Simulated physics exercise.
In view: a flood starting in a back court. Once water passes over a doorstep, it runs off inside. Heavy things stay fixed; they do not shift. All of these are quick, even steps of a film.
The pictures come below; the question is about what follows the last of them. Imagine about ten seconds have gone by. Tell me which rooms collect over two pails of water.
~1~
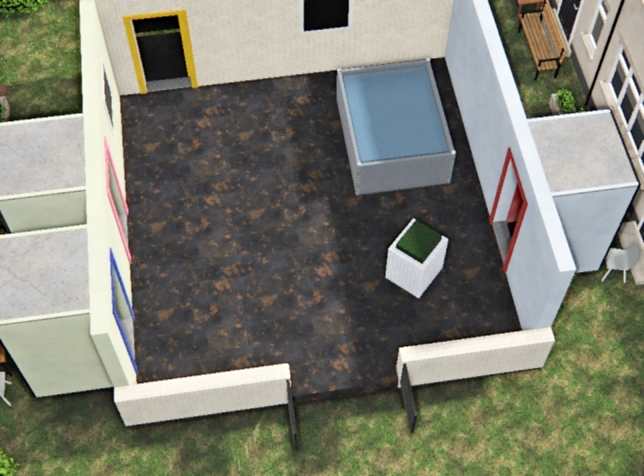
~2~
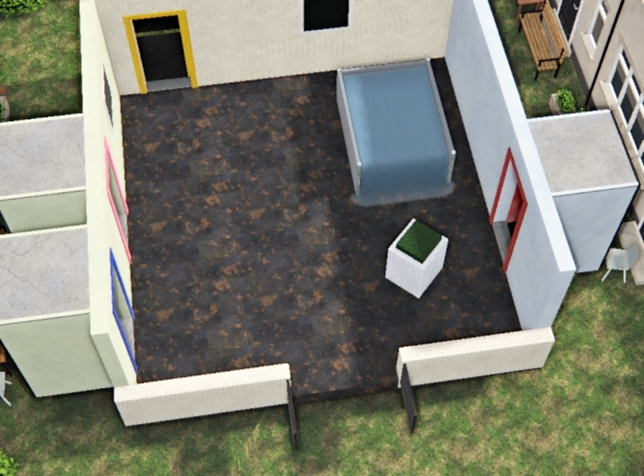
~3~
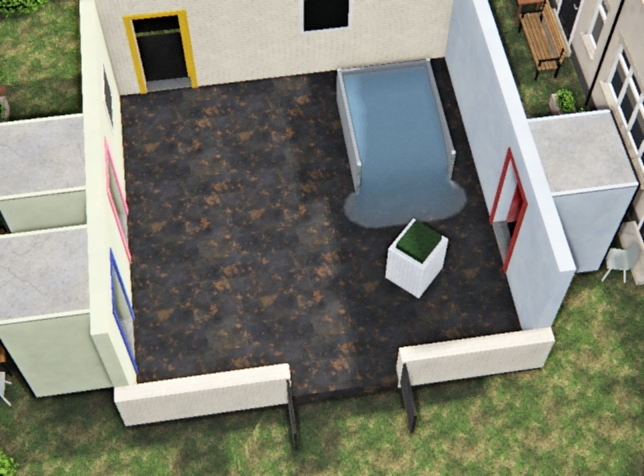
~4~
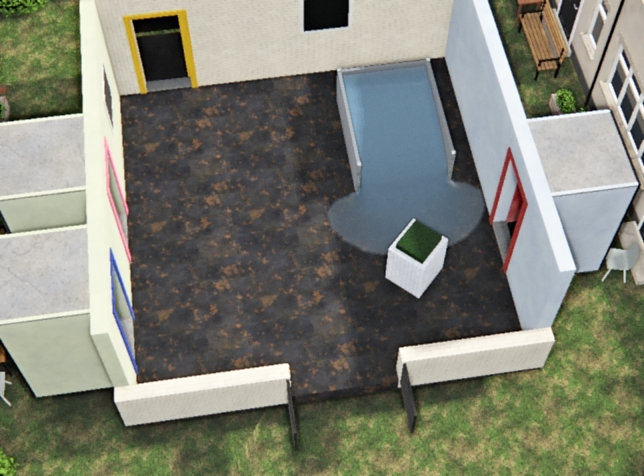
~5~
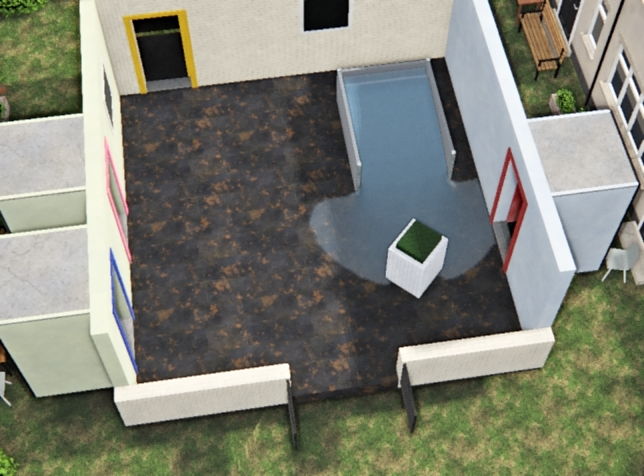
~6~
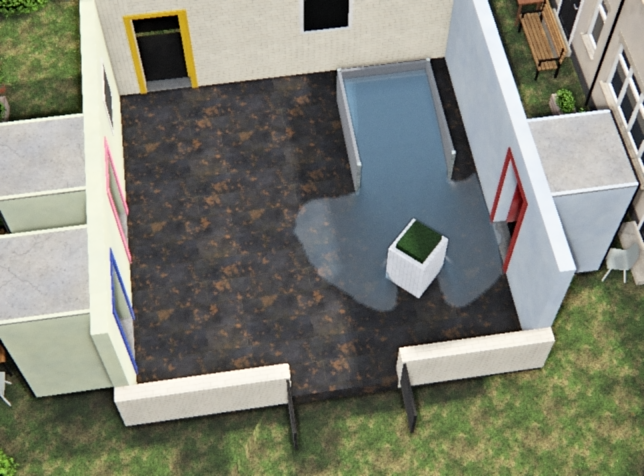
As I see it, pink door: Inside the limit, blue door: Past the limit, red door: Past the limit, yellow door: Past the limit.
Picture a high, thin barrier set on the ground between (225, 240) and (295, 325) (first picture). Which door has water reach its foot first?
The one in red.
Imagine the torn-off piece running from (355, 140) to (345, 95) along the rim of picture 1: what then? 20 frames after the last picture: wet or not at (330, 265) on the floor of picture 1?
Verdict: Not flooded.
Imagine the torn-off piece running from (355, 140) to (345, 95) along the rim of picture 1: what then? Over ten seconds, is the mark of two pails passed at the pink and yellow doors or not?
The pink door exceeds the limit and the yellow door exceeds the limit.
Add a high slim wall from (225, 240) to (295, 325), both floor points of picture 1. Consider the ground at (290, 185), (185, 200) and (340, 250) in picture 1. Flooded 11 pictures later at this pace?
Taking the points in the order given, they are high and dry, high and dry and inundated.
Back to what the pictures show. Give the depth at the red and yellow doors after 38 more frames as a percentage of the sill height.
The first sits near 80 in a hundred and the second near 210 in a hundred.
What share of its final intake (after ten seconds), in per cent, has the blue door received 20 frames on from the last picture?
0 %.
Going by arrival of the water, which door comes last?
That is the door marked yellow.
A moment on, water covers 30 % of the floor; the pink door not reached, the blue door not reached, the red door under two buckets in, the yellow door not reached.
Next, water covers 40 % of the floor; the pink door not reached, the blue door not reached, the red door over two buckets in, the yellow door not reached.
Then, water covers 50 % of the floor; the pink door not reached, the blue door under two buckets in, the red door far over two buckets in, the yellow door not reached.
Later, water covers 75 % of the floor; the pink door wet at the sill, nothing in, the blue door far over two buckets in, the red door far over two buckets in, the yellow door wet at the sill, nothing in.
In the end, water covers 100 % of the floor; the pink door wet at the sill, nothing in, the blue door far over two buckets in, the red door far over two buckets in, the yellow door far over two buckets in.
